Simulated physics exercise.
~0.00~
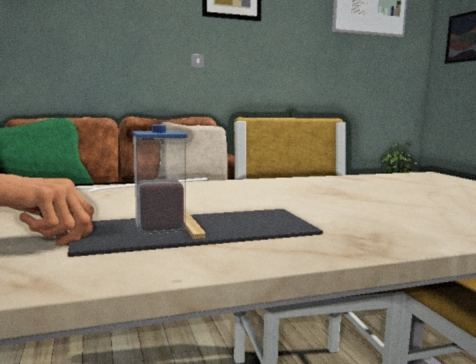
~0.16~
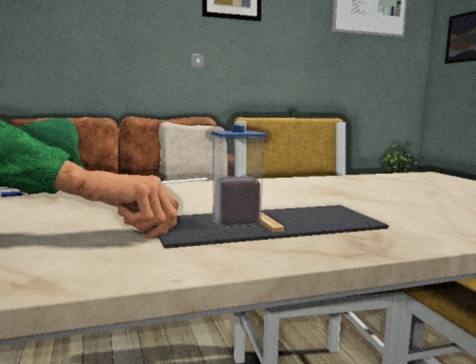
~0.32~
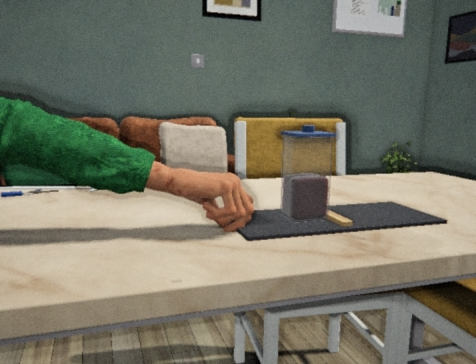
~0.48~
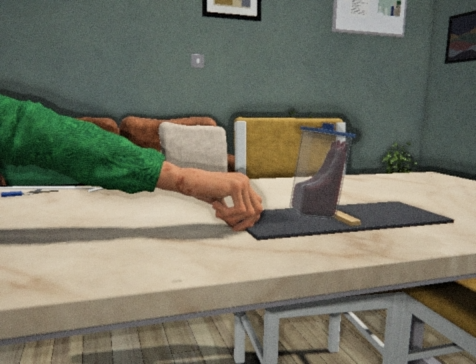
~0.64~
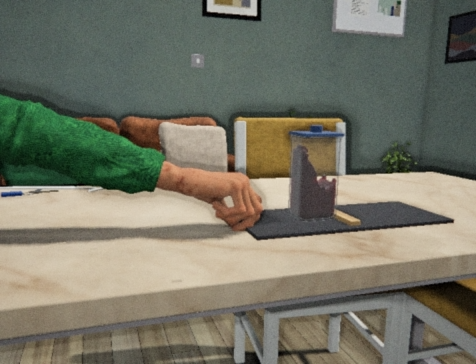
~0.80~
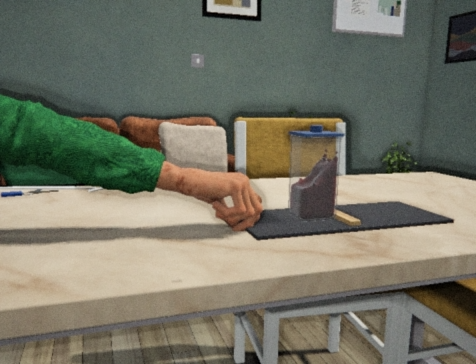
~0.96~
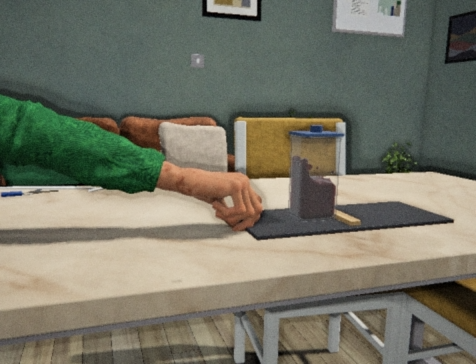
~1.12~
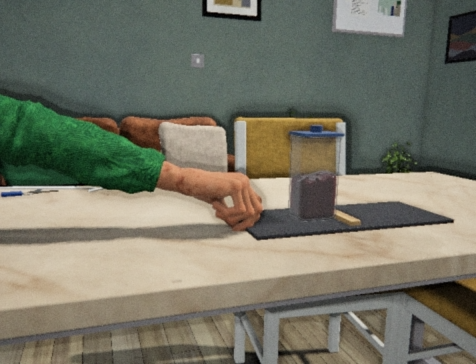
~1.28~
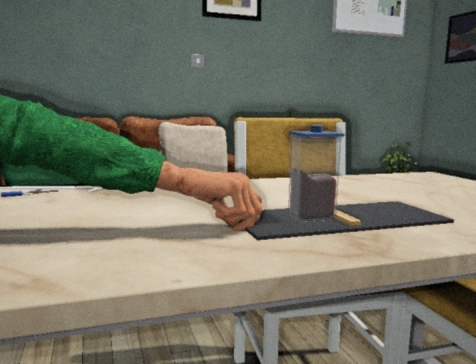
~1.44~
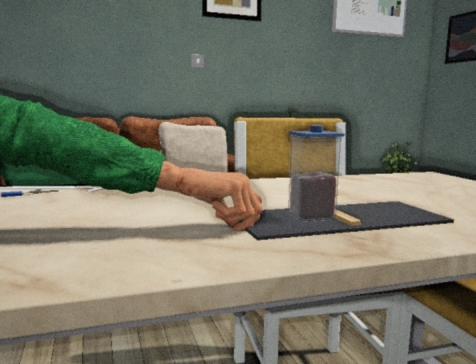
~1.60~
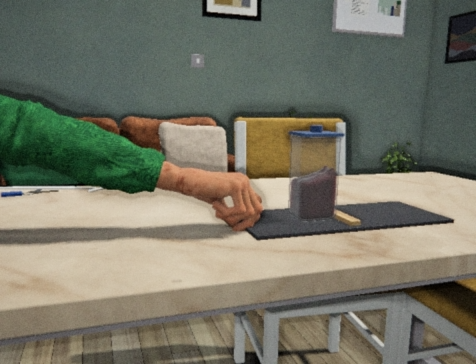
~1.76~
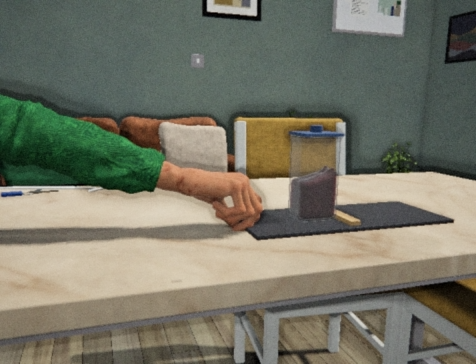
Lidded clear canister of dark liquid riding a hand-pushed board rightward, tipping briefly at the stop, then settling upright while its contents slosh.
